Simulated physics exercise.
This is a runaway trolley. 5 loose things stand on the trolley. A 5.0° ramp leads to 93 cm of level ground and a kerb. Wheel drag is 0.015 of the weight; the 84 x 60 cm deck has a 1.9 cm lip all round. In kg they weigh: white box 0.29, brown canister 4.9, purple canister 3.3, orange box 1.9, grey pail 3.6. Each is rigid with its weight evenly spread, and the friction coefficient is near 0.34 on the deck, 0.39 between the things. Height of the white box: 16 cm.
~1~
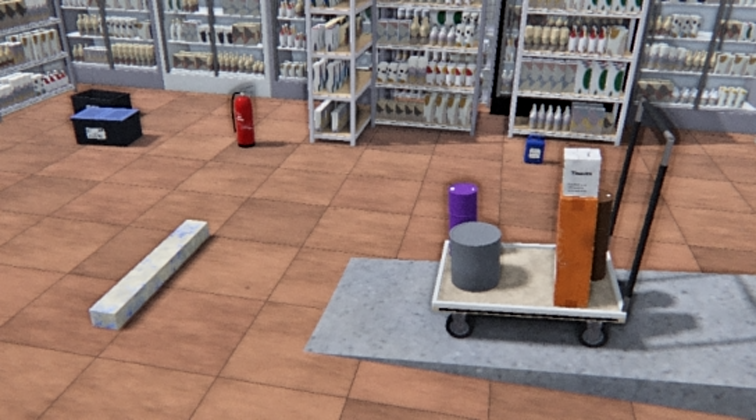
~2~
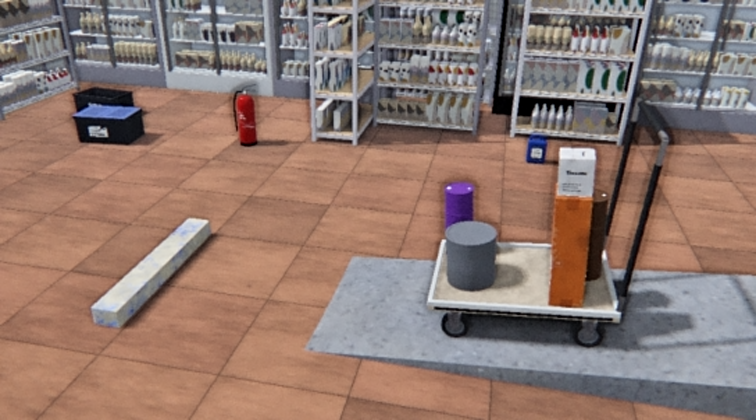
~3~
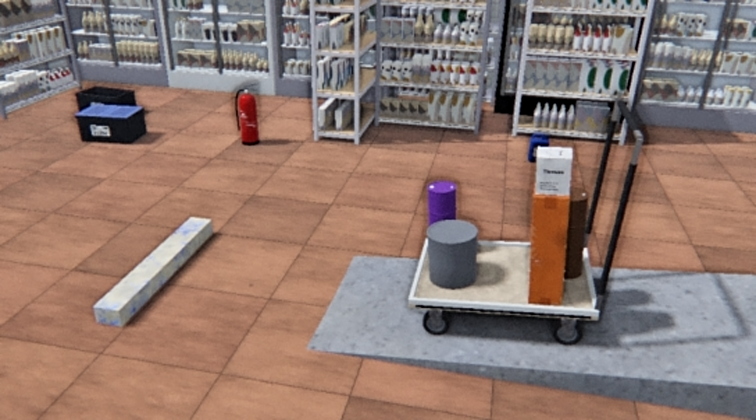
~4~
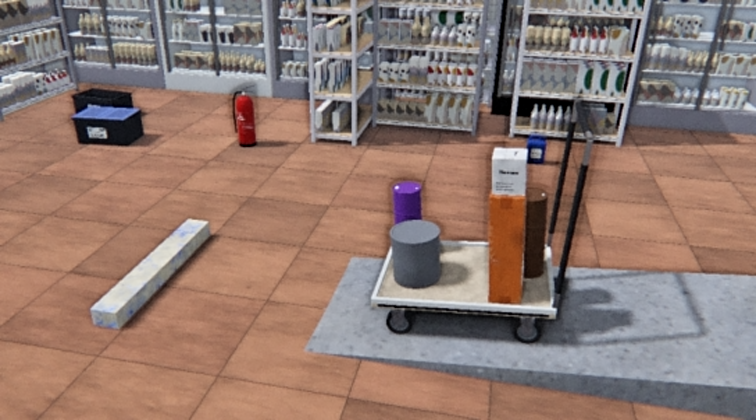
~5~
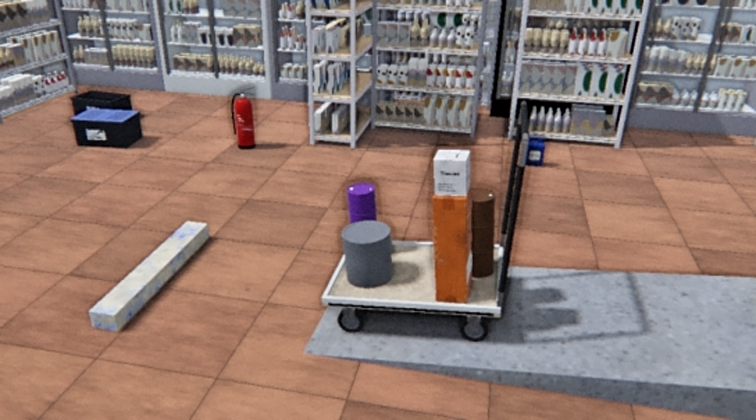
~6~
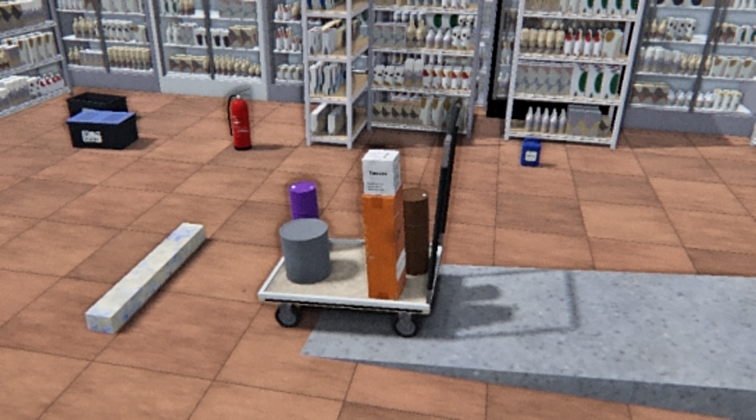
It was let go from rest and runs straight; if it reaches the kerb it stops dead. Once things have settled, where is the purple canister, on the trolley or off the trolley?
The purple canister ends off the deck.
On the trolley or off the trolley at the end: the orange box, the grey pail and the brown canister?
The orange box finishes off the trolley; the grey pail is still on the trolley; the brown canister is still on the trolley.
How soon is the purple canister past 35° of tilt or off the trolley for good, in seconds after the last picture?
Near 0.9 s.
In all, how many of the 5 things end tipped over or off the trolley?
3 of them.
Then, 0.70 s later than the last frame, trolley at the kerb; purple canister rocked 4° off its seat near (177, 203); white box 4 cm from its spot; orange box 3 cm from its spot.
Then, 1.00 s later than the last frame, trolley at the kerb; purple canister now off the trolley; white box rocked 28° off its seat; orange box rocked 28° off its seat.
Then, 1.20 s later than the last frame, trolley at the kerb; white box now off the trolley; orange box rocked 53° off its seat; brown canister 16 cm from its spot.
Then, 1.60 s later than the last frame, trolley at the kerb; orange box now off the trolley; brown canister 16 cm from its spot; grey pail 4 cm from its spot.
When it is over, off the trolley, white box, purple canister and orange box; not toppled but over 10 cm from the start, brown canister; grey pail within 10 cm of the start. End places, in pixels of the last picture, purple canister near (145, 232).
